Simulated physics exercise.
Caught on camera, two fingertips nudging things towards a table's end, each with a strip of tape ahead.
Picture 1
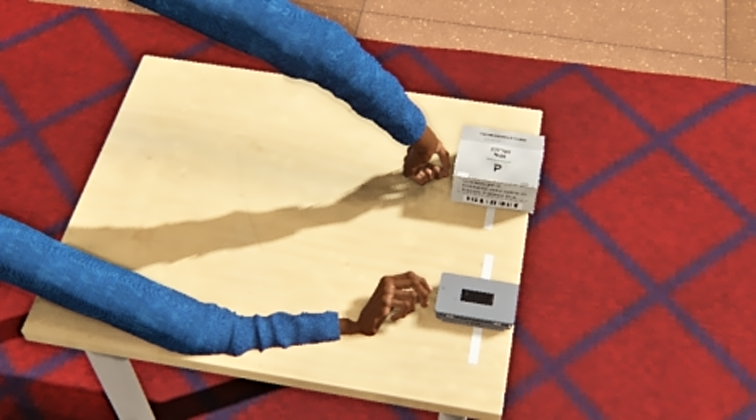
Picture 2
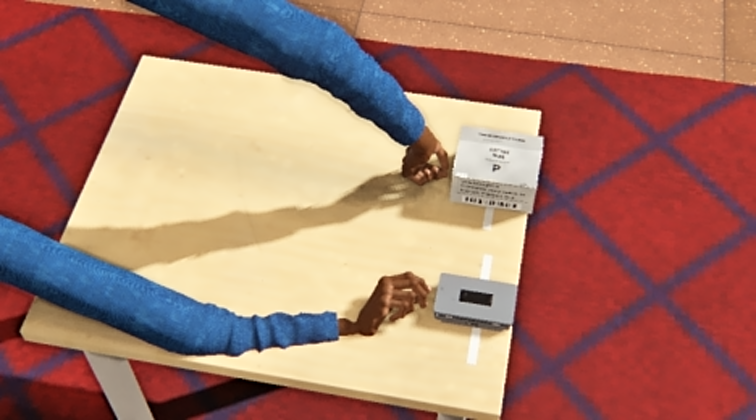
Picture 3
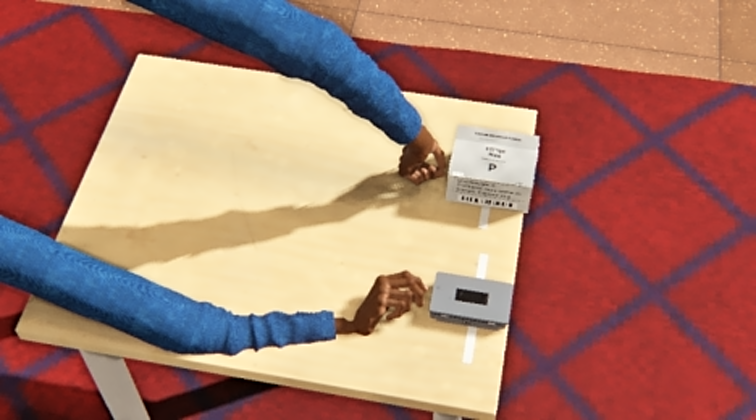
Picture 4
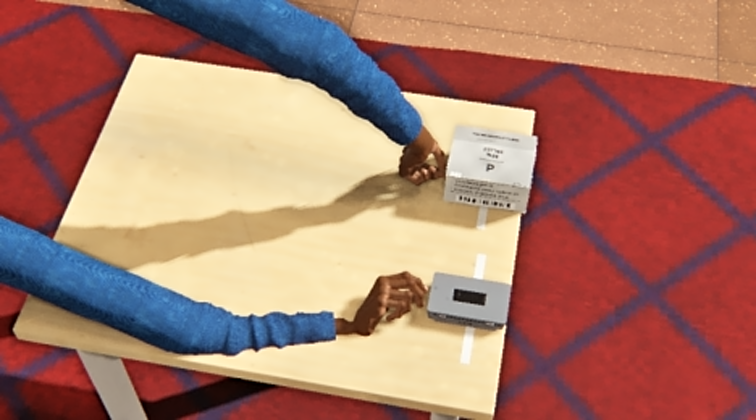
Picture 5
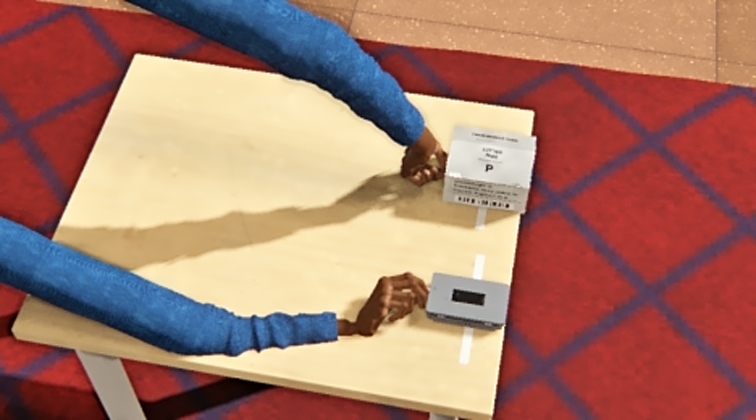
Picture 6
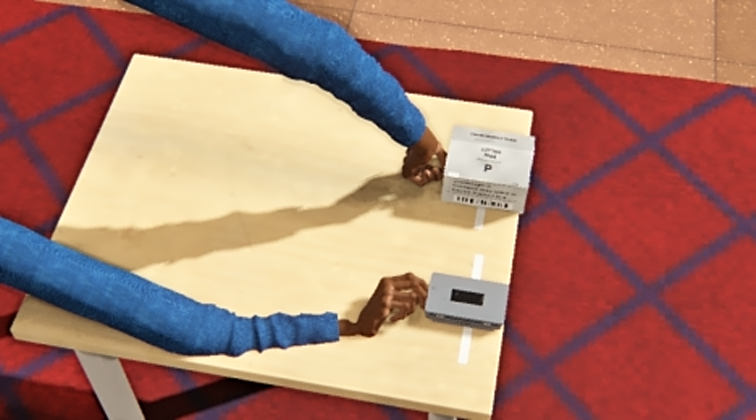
We see two blue-sleeved arms reaching across a pale wooden table, hands beside a white box and a grey case near its right edge, with white tape underneath. The table and objects shift very slightly left, with little else moving.
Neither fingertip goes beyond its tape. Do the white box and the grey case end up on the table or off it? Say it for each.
Here the white box falls off the table; the grey case falls off the table.
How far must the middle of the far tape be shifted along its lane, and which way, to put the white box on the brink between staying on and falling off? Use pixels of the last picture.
About 8 pixels left.
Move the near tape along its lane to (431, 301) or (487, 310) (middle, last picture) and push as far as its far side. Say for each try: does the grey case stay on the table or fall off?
The grey case remains on top; drops off.
Then, 1.68 s on from there, white box turned 48° from its first pose near (546, 187); grey case turned 61° from its first pose near (520, 320).
Then, 1.90 s on from there, white box on its way down near (548, 282); grey case on its way down near (512, 408).
In the end, the white box drops to the floor, near (514, 354); the grey case drops to the floor.
